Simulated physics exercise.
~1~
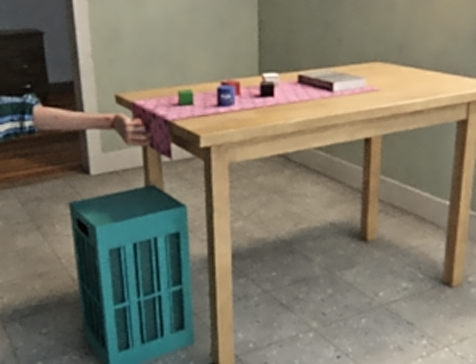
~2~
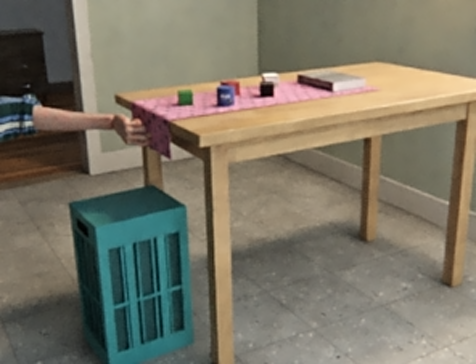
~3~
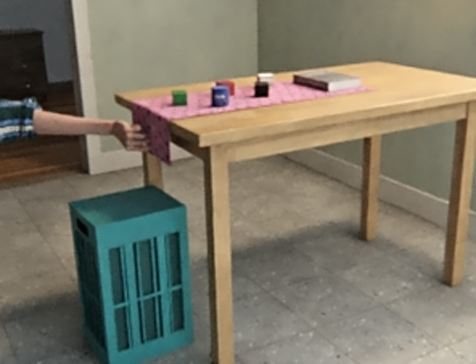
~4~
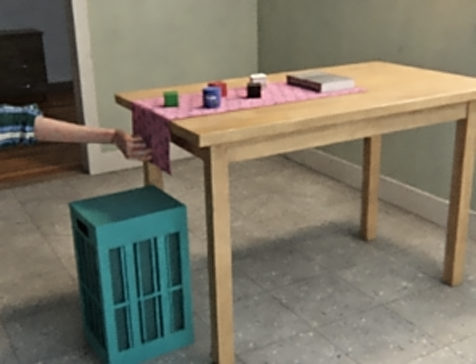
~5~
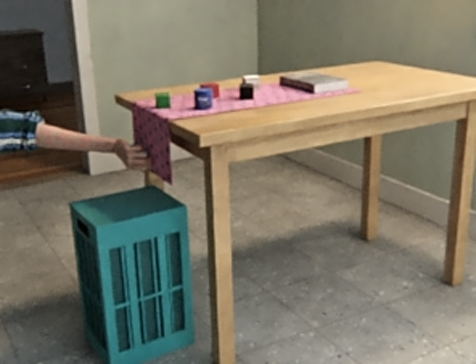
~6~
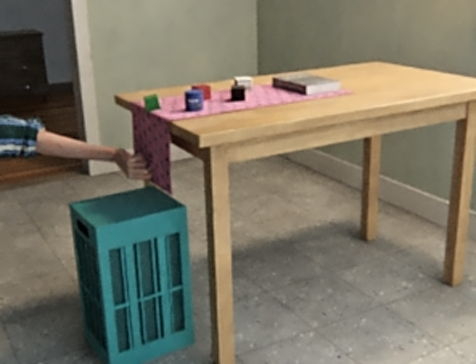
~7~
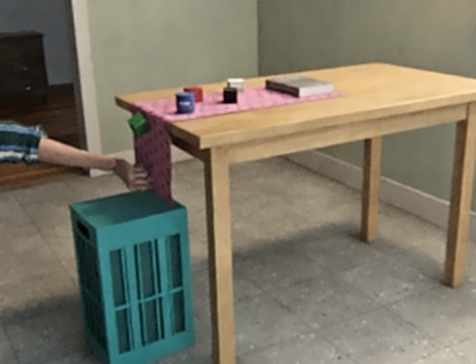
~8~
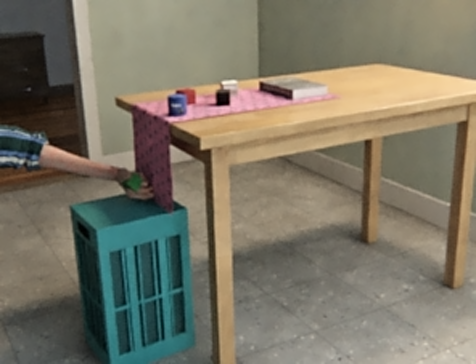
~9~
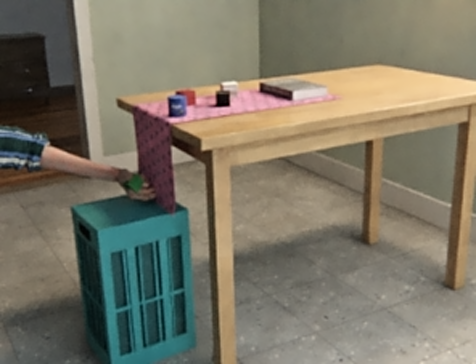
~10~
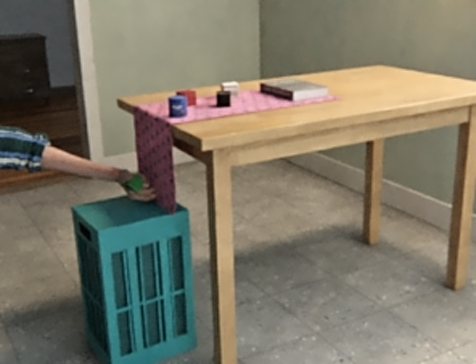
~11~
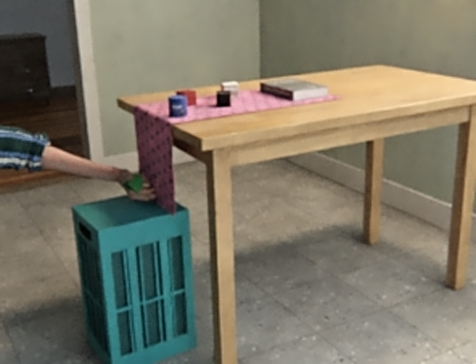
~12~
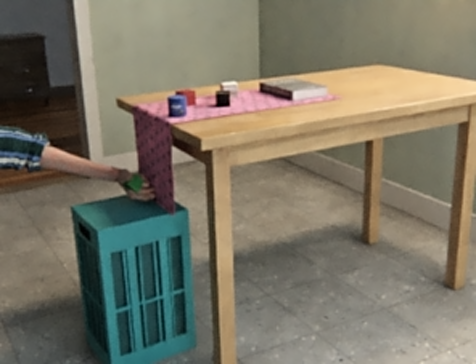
A hand slowly pulled the hanging end of a pink cloth down off a wooden table, drawing the small cubes and blue pot leftward, until the green cube tipped over the edge and ended up by the hand, just above the turquoise crate.
